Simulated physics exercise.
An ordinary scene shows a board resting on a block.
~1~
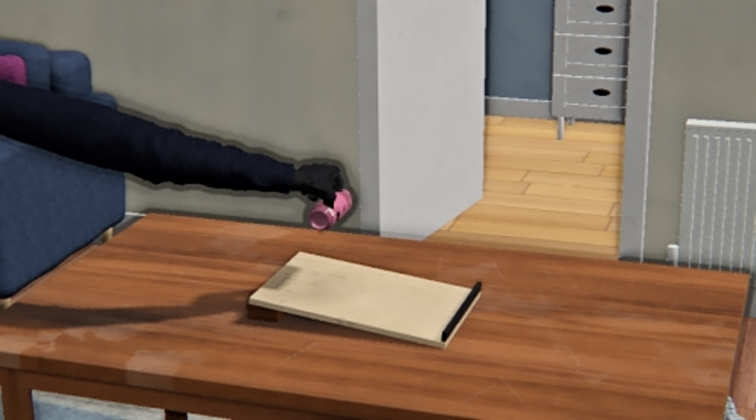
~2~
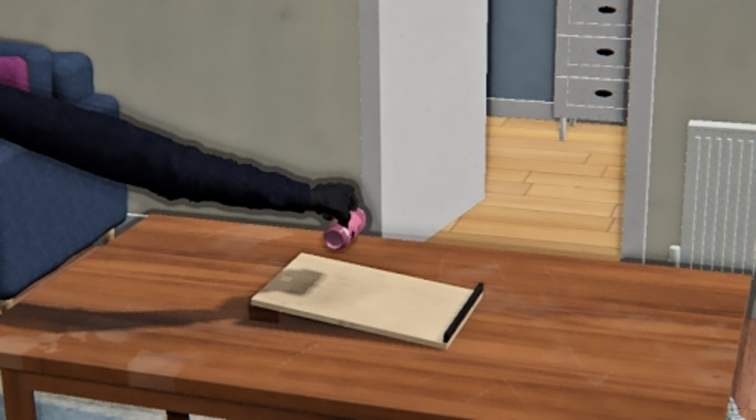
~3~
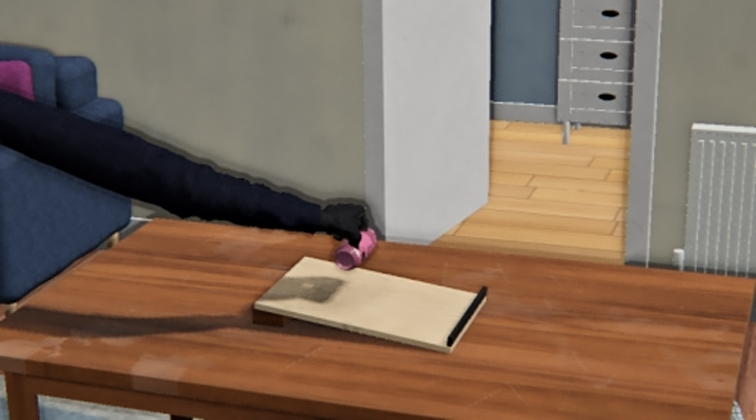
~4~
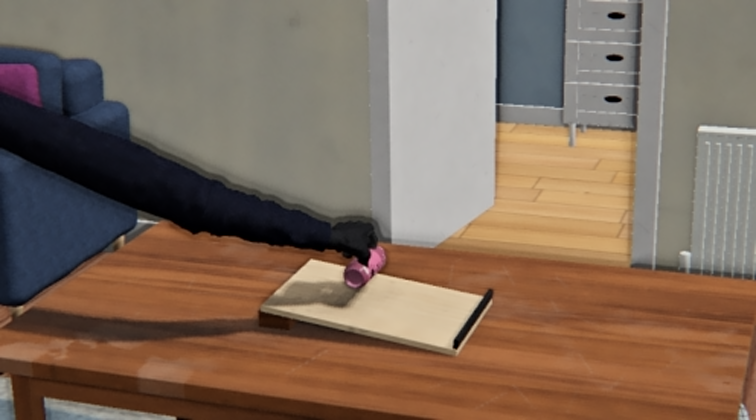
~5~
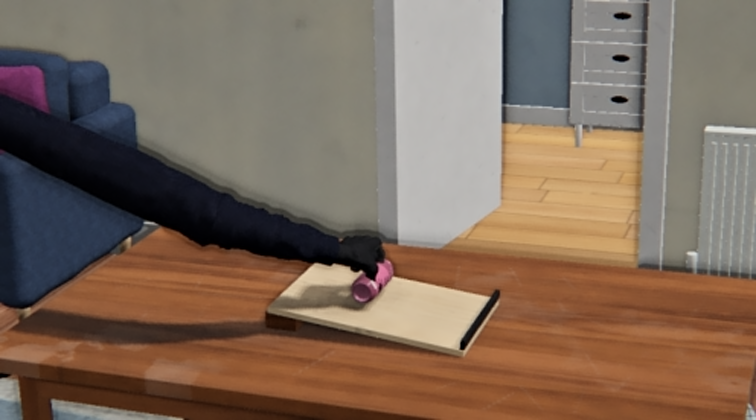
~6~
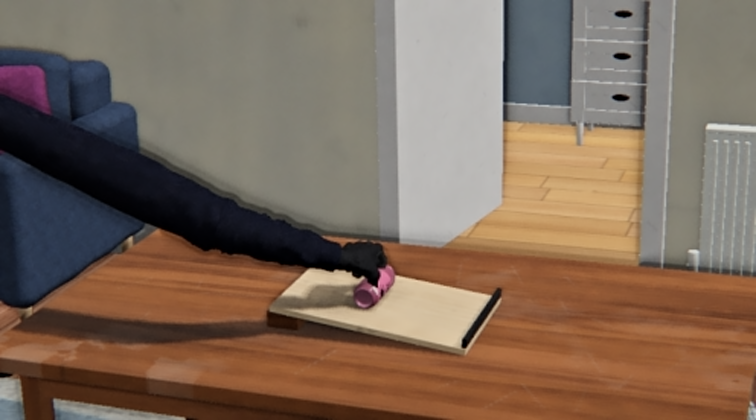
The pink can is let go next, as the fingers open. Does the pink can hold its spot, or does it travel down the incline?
Basically it gets under way once it's let go.
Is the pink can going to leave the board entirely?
Once it settles, it is resting on top.
Then, 0.50 s later than the last frame, pink can moved about its own width near (394, 291).
Then, 0.80 s later than the last frame, pink can moved well along near (434, 299).
Then, 0.90 s later than the last frame, pink can moved well along near (452, 303).
When it is over, moved from the start, pink can. End places, in pixels of the last picture, pink can near (468, 307). The pink can slides or rolls down.
